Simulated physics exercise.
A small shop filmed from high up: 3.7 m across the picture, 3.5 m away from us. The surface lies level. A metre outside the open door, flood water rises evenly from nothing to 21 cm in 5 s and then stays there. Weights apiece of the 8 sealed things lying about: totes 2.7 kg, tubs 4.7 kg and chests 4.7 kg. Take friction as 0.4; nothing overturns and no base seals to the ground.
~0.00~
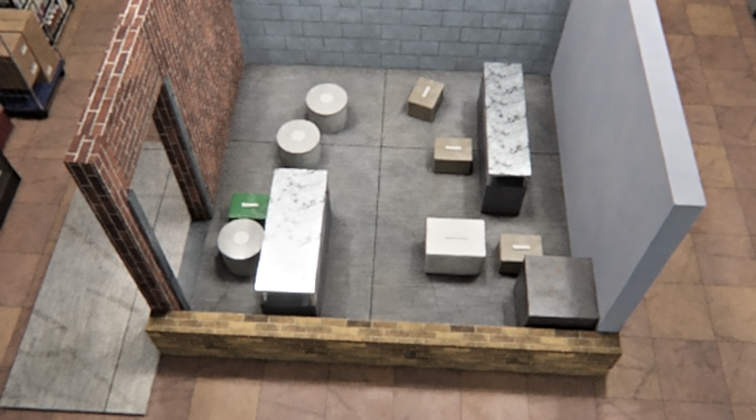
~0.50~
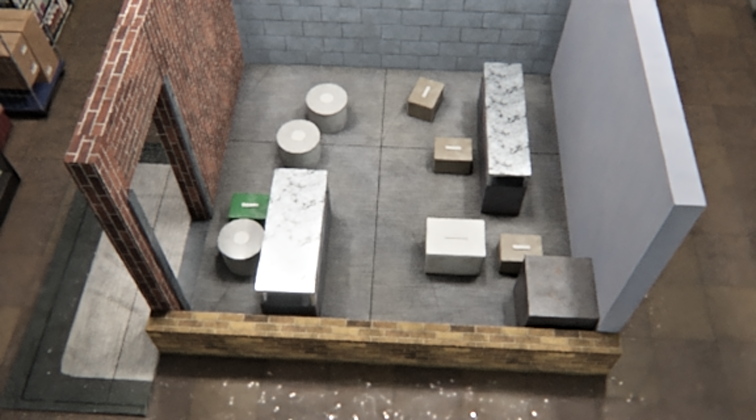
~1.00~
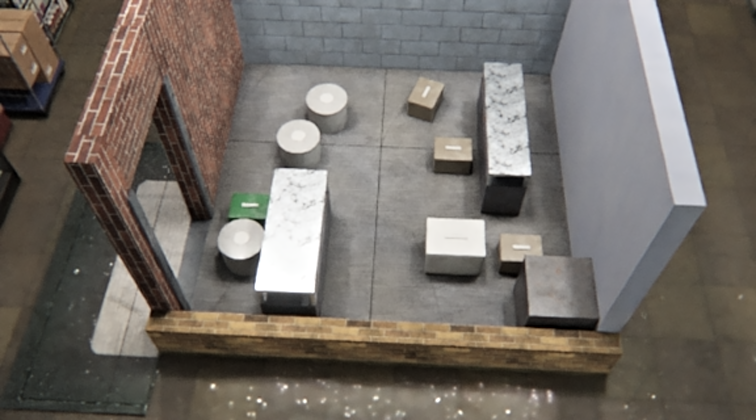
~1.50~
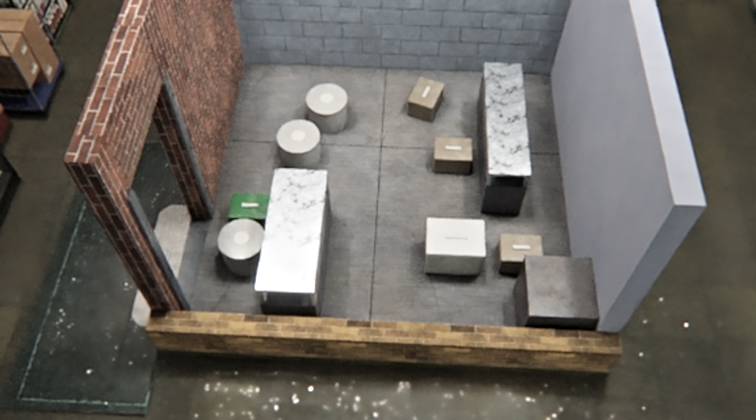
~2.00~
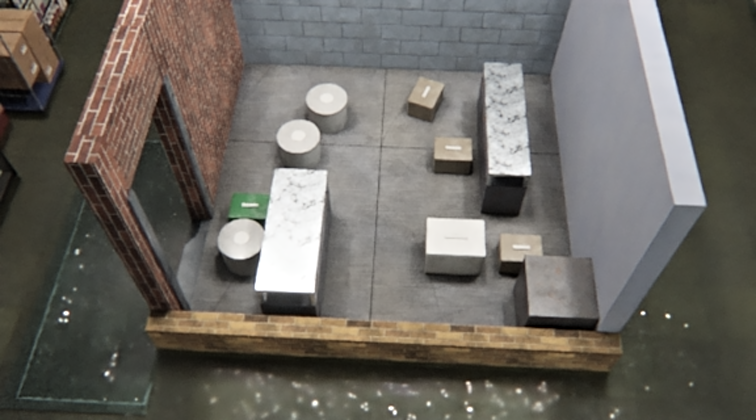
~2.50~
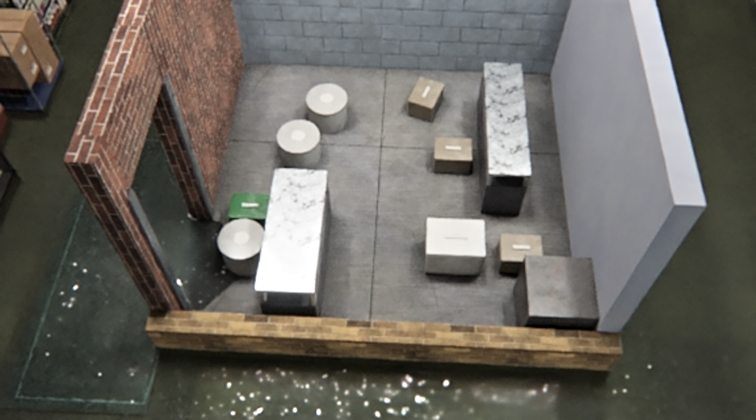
A small open-topped shop with a red brick wall and doorway on the left, a grey block wall behind and a plain pale wall on the right is seen from high above by a still camera. Three pale round tubs, a green tote and marble-topped counters share the grey floor with brown, white and dark boxes. Dark, glinting water spreads over the tiles and slab outside, then creeps just inside the doorway, while the objects stay put.
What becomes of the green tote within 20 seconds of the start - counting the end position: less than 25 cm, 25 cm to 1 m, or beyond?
Green tote gets carried off.
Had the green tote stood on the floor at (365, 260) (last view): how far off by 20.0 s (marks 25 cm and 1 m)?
It moves a short way.
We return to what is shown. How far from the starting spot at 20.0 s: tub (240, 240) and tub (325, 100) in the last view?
In that order: 300 cm, 100 cm.
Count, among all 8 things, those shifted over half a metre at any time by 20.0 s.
I count 8.
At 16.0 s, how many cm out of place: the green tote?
Roughly 300 cm by then.
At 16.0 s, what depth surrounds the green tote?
About 14 cm.
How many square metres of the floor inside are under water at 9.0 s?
About 11.0 m2.
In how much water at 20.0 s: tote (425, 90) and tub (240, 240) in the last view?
Roughly 13 and 15 cm.
After 4.0 s the green tote is near (265, 167), 0.5 m from its start, aground; 1 afloat.
After 9.0 s the green tote is near (336, 75), 1.9 m from its start, afloat; 6 afloat.
After 16.0 s the green tote is near (534, 237), 2.8 m from its start, afloat; 8 afloat.
After 20.0 s the green tote is near (404, 81), 2.3 m from its start, afloat; 8 afloat.
